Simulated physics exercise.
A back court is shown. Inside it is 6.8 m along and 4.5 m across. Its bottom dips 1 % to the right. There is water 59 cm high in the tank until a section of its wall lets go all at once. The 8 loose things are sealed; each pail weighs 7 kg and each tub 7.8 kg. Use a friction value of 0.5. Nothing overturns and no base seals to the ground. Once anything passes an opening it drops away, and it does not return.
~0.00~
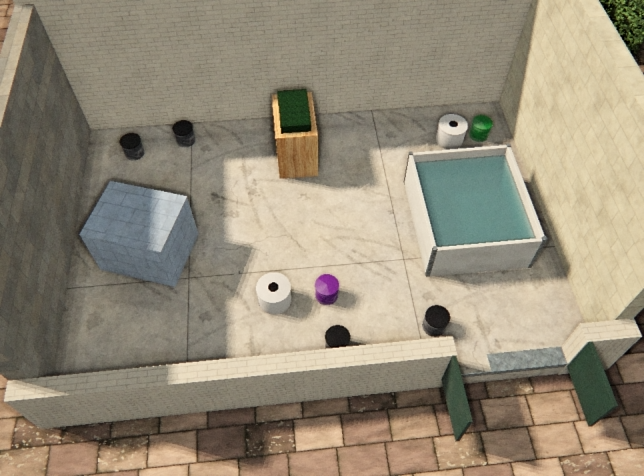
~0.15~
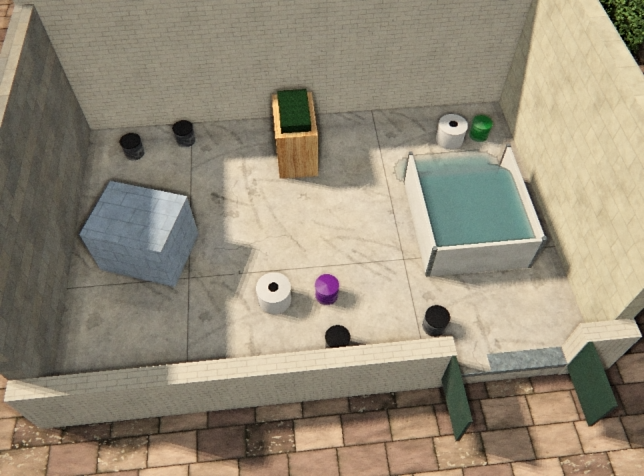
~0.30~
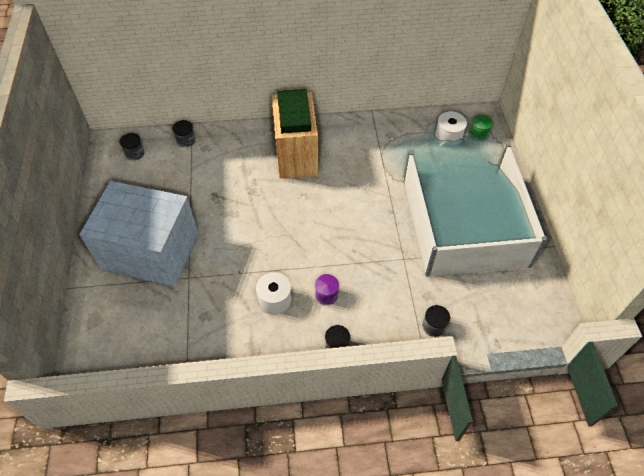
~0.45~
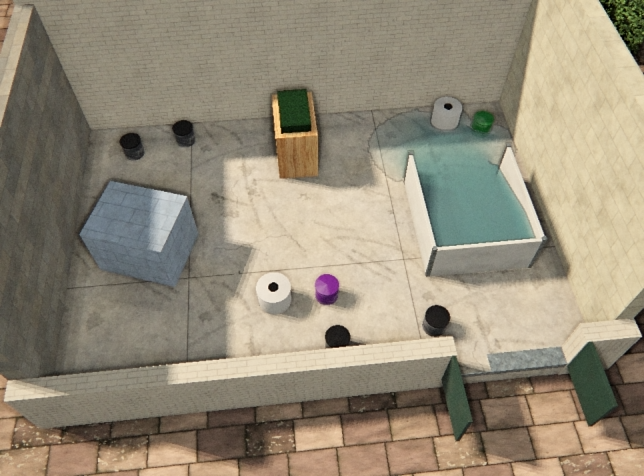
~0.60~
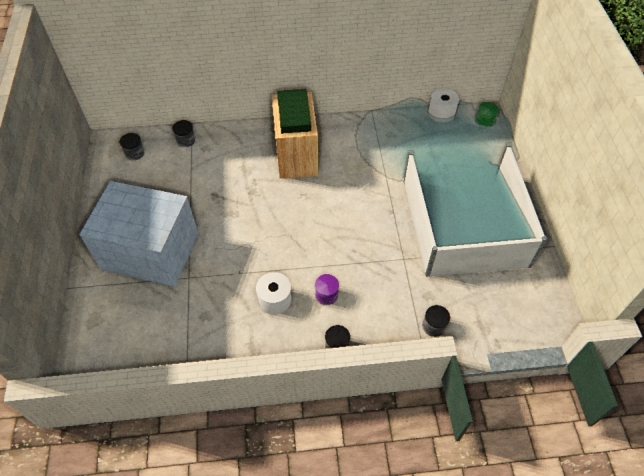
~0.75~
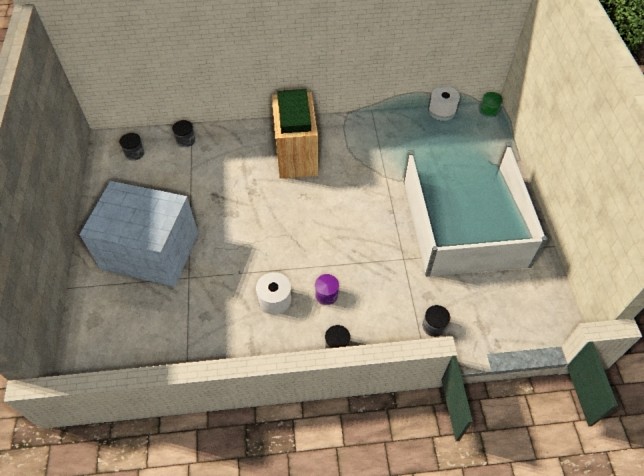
Water spread out from the back of a white-walled pool in a walled yard, nudging a white pail and a green pail a little toward the back wall, while everything else stayed put.
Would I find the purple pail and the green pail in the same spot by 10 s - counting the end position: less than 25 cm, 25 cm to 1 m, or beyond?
Purple pail: Doesn't really move. Green pail: Makes a long trip.
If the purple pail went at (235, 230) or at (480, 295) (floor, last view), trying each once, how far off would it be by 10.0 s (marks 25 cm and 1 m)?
At the first spot it keeps its position; at the second it keeps its position.
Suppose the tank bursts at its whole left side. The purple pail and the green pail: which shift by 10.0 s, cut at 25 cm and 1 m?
Well, the purple pail goes a long way and the green pail basically stays there.
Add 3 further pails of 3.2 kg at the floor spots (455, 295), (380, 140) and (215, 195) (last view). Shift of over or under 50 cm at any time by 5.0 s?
Note, same order as listed: Inside the limit, beyond the limit, inside the limit.
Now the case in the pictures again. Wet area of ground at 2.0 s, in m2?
The covered patch comes to about 8.5 m2.
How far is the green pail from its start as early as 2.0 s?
I'd guess some 50 cm by then.
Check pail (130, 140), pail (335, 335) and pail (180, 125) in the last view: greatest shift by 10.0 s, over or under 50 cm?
The first never reached the threshold, the second never reached the threshold, and the third topped the threshold.
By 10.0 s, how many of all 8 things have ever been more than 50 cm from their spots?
The answer here is 3.
After 2.0 s the purple pail is near (327, 284), 0.0 m from its start, aground; the green pail is near (515, 127), 0.5 m from its start, afloat; 0 of 8 are out; 2 afloat.
After 4.5 s the purple pail is near (327, 284), 0.0 m from its start, aground; the green pail is near (494, 352), 3.9 m from its start, aground; 0 of 8 are out; 1 afloat.
After 7.0 s the purple pail is near (327, 284), 0.0 m from its start, aground; the green pail is near (482, 361), 4.1 m from its start, aground; 0 of 8 are out; 1 afloat.
After 10.0 s the purple pail is near (327, 284), 0.0 m from its start, aground; the green pail is near (482, 361), 4.1 m from its start, aground; 0 of 8 are out; 0 afloat.
